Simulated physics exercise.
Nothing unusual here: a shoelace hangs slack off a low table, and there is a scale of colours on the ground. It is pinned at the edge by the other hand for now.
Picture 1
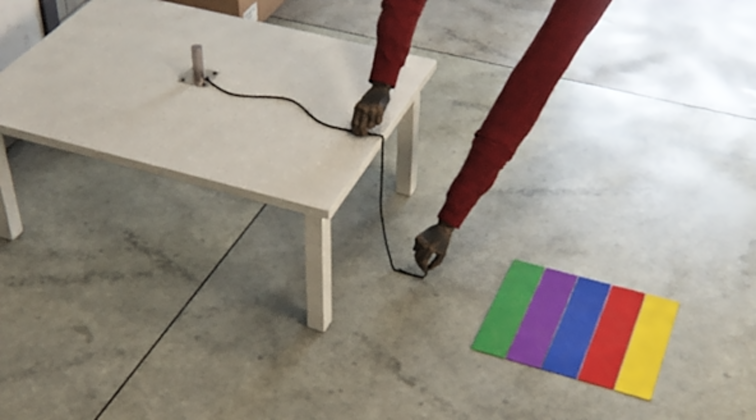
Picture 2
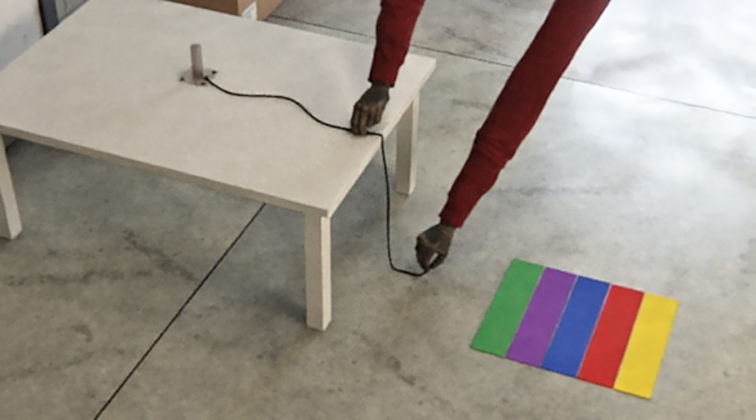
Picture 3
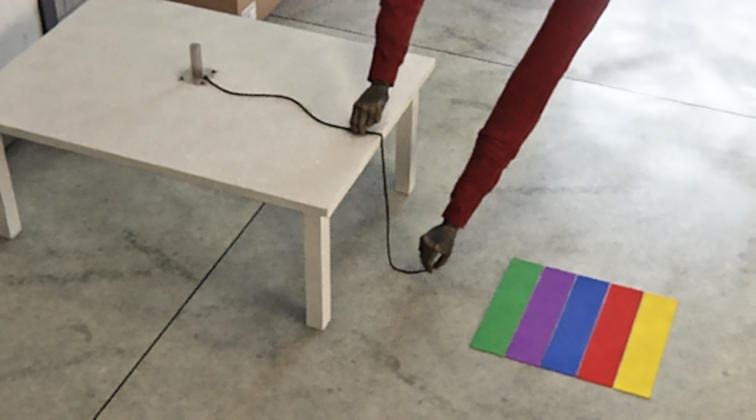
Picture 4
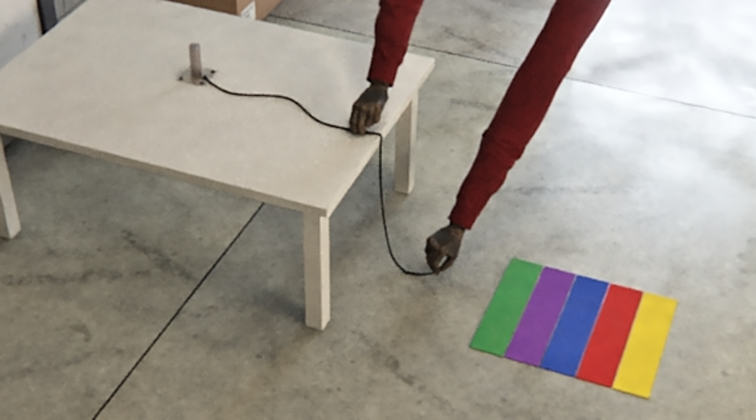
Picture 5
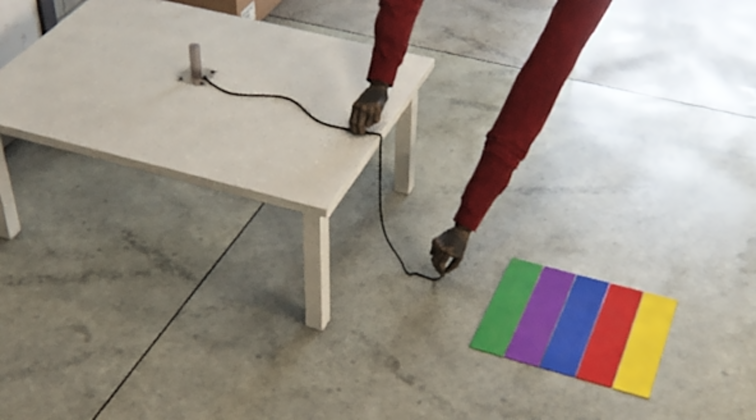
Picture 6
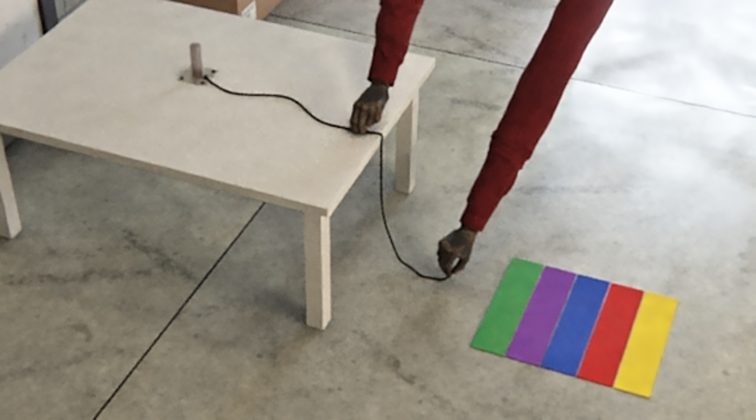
On a concrete floor beside a low white table, a dark cord runs from a small metal post to the table's edge, where one hand pins it. The other hand, low near the floor, draws the hanging end slightly right, toward a panel of five coloured stripes, while the first hand stays put.
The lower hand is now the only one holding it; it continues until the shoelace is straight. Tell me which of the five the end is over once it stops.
It is over the purple strip.
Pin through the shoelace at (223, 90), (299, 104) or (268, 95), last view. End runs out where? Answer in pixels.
(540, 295), (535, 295), (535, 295).
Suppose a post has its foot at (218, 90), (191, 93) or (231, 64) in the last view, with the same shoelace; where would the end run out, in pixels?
Try by try, about (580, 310), (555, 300) and (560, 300).
Early on, end near (487, 283); short of the strips.
Midway, end near (522, 292); over green.
At the end of the slack, end near (542, 298); over purple. The end stops over the purple strip.
